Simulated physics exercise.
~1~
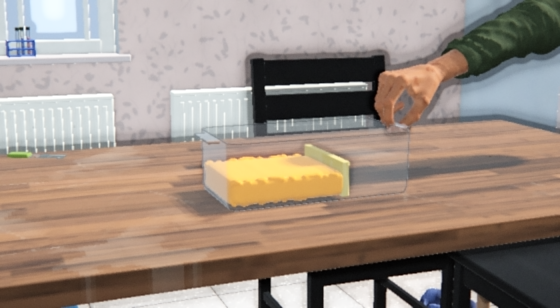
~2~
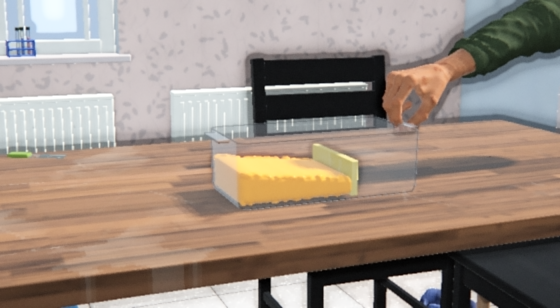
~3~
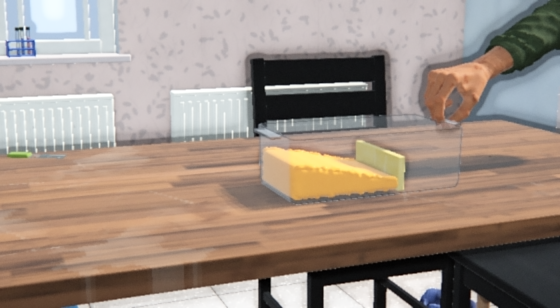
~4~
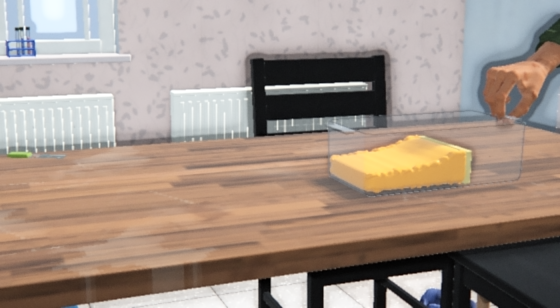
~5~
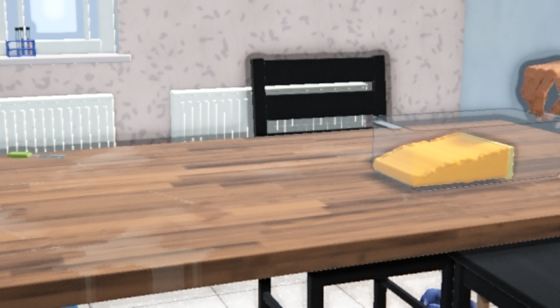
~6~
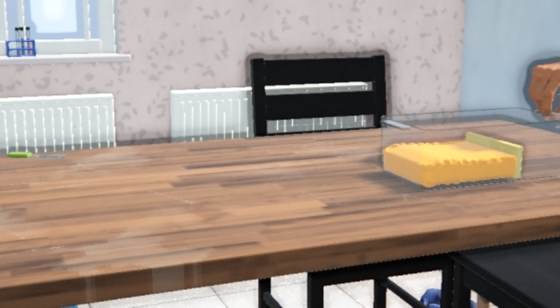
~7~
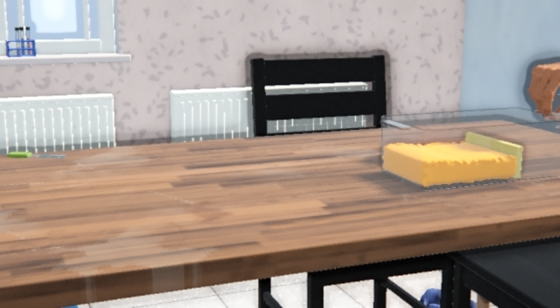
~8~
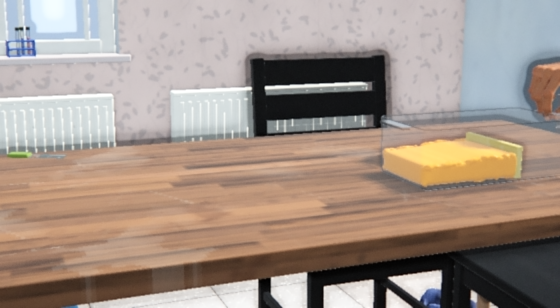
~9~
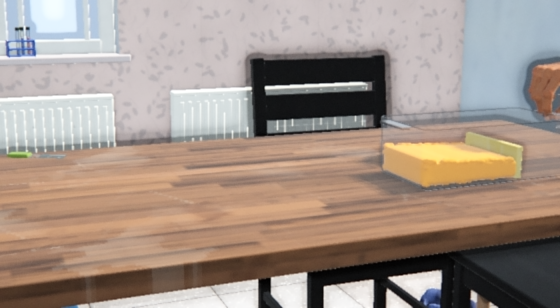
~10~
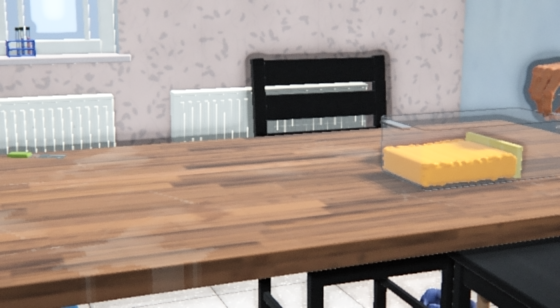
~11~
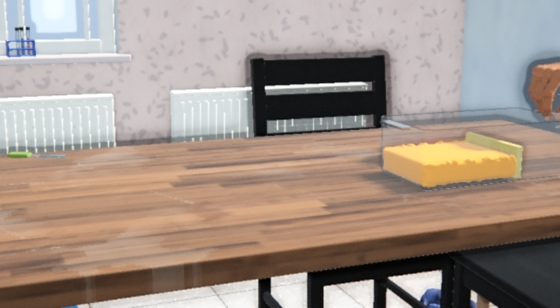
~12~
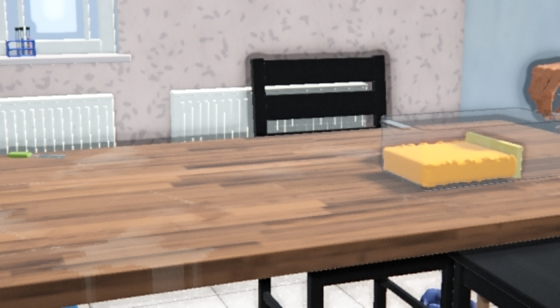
A hand in a dark green sleeve holds the right end of a clear, open box on a wooden table, seen from the side and slightly above in a room with a black chair, white radiators and a pale patterned wall. Orange-yellow liquid fills the left part, held by an upright yellowish divider, while the right part is empty. The hand pulls the box smoothly to the right, and the liquid's surface tilts, first higher at the left, then towards the divider. The box stops near the table's right side, where the liquid settles nearly level, with none visible beyond the divider.
